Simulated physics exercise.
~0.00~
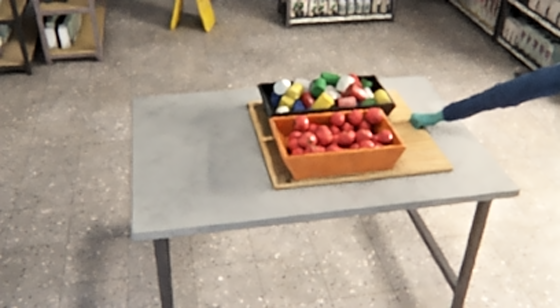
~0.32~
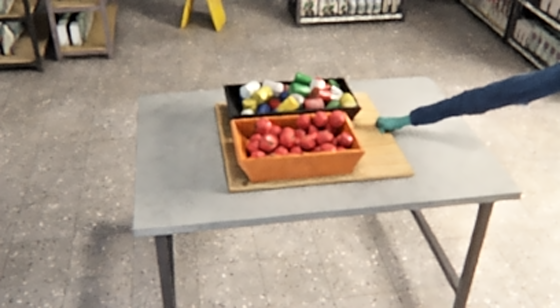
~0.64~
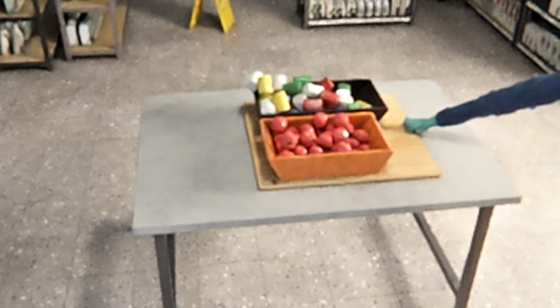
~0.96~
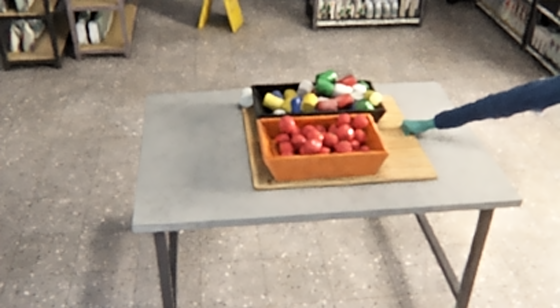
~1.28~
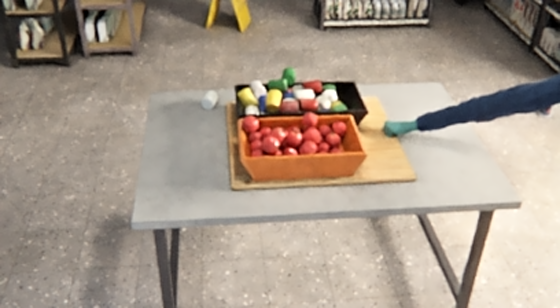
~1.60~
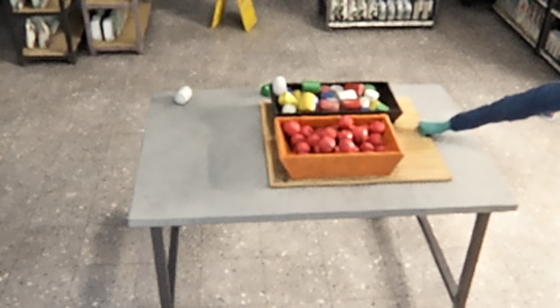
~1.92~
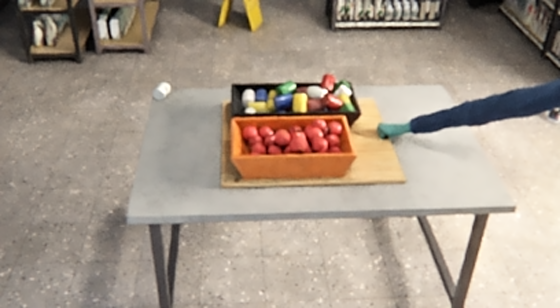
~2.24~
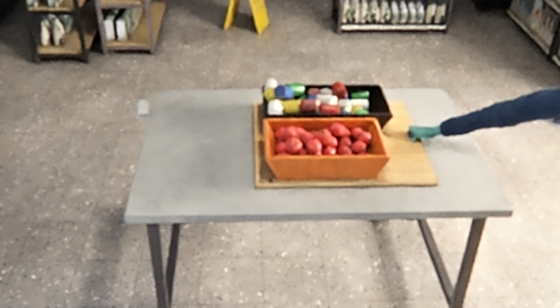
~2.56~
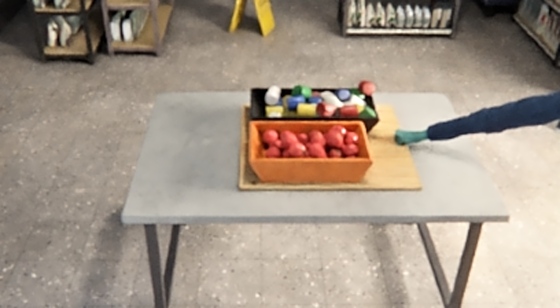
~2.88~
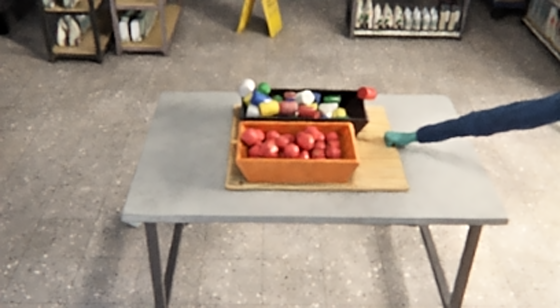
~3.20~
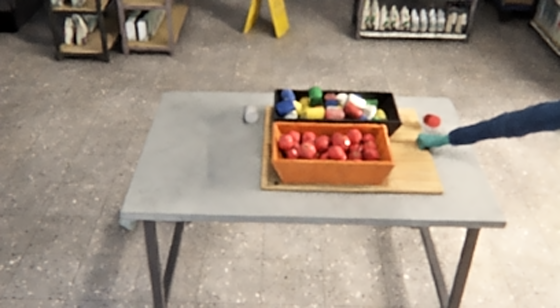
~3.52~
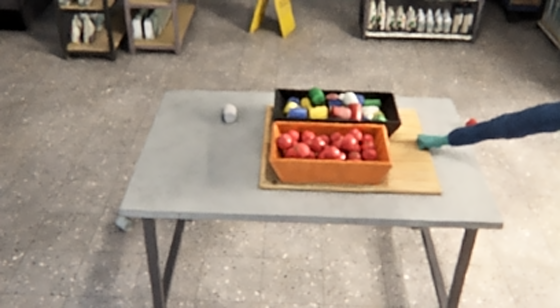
To begin with, a gloved hand holds a wooden board on a grey table, carrying an orange basket of tomatoes in front of a black basket of colourful jars. The hand shifts the board left, then right, and keeps swinging it back and forth. A pale jar leaves the black basket and travels to the table's far left corner, then drops off the edge. As the shaking continues, a red jar and another pale one spill onto the tabletop. Finally the board rests toward the right, the tomatoes still in their basket, with the pale jar lying to the left.
